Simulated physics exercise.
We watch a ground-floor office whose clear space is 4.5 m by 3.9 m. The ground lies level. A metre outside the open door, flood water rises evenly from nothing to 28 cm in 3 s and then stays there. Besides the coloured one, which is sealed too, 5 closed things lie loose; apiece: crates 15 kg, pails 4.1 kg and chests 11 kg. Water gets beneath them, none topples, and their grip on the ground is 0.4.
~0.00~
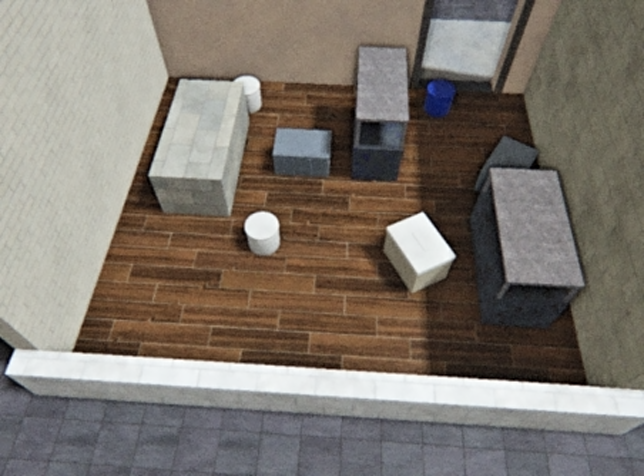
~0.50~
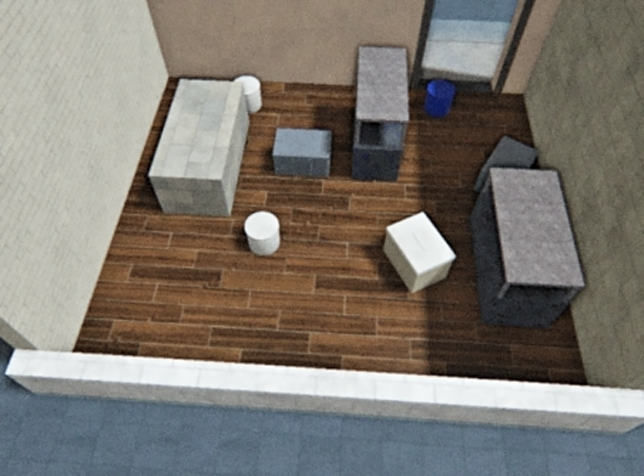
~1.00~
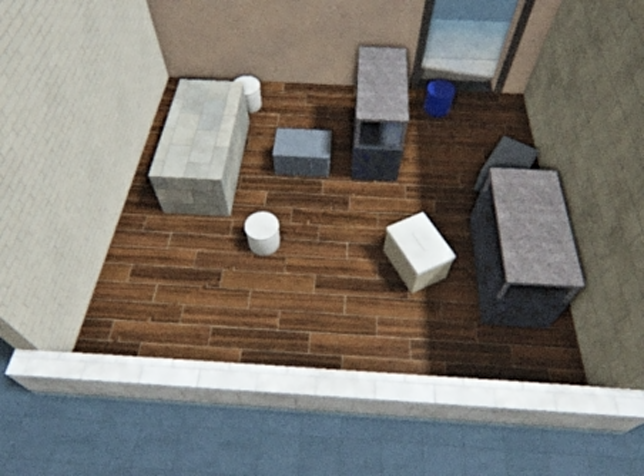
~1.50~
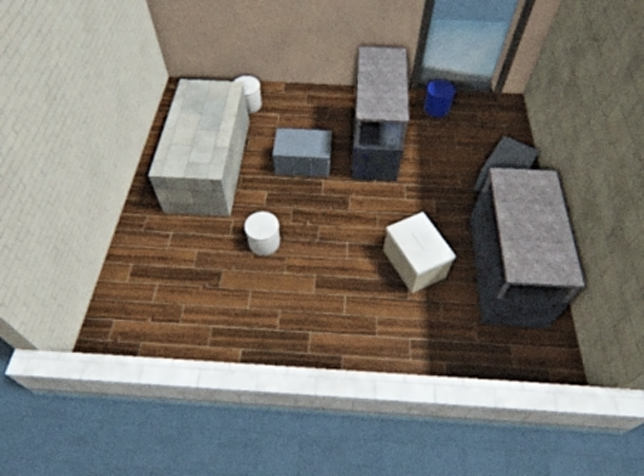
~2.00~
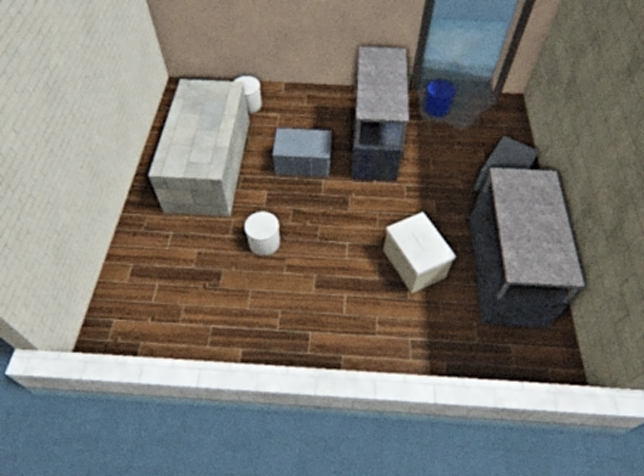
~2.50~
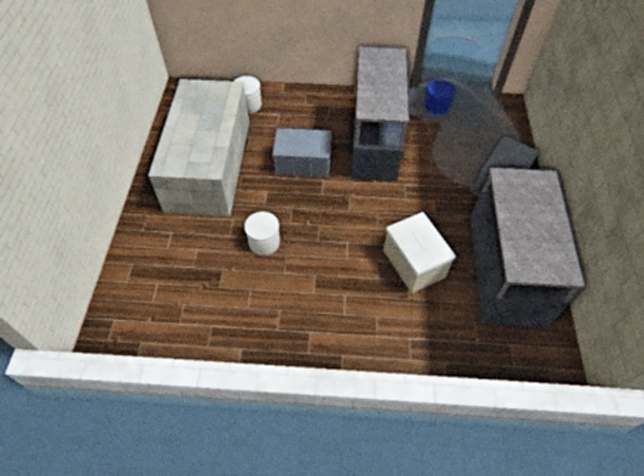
Water covers the ground outside, then spreads through the doorway around the still blue pail.
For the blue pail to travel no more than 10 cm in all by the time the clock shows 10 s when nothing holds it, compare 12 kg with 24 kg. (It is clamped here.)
I expect that neither weight holds it.
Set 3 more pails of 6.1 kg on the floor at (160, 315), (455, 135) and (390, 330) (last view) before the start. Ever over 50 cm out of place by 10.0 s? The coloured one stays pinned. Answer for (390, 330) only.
Answer: Over.
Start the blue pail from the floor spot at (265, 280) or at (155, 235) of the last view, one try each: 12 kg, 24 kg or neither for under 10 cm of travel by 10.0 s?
In that order: Only the larger holds; it takes the larger.
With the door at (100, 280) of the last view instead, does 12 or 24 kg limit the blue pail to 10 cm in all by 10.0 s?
In that case only the higher weight holds it.
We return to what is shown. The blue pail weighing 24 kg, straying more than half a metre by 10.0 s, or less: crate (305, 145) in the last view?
Answer: Short of it.
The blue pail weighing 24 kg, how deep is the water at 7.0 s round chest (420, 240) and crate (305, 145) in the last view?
Roughly 9 and 2 cm.
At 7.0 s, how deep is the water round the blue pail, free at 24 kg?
About 15 cm.
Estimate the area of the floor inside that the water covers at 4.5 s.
Roughly 7.5 m2.
After 3.5 s the blue pail would be 69 cm from its start with 12 kg and 23 cm from its start with 24 kg; 8 cm of water round it then.
After 4.5 s the blue pail would be 169 cm from its start with 12 kg and 51 cm from its start with 24 kg; 10 cm of water round it then.
After 7.0 s the blue pail would be 288 cm from its start with 12 kg and 64 cm from its start with 24 kg; 15 cm of water round it then.
After 10.0 s the blue pail would be 380 cm from its start with 12 kg and 102 cm from its start with 24 kg; 17 cm of water round it then.
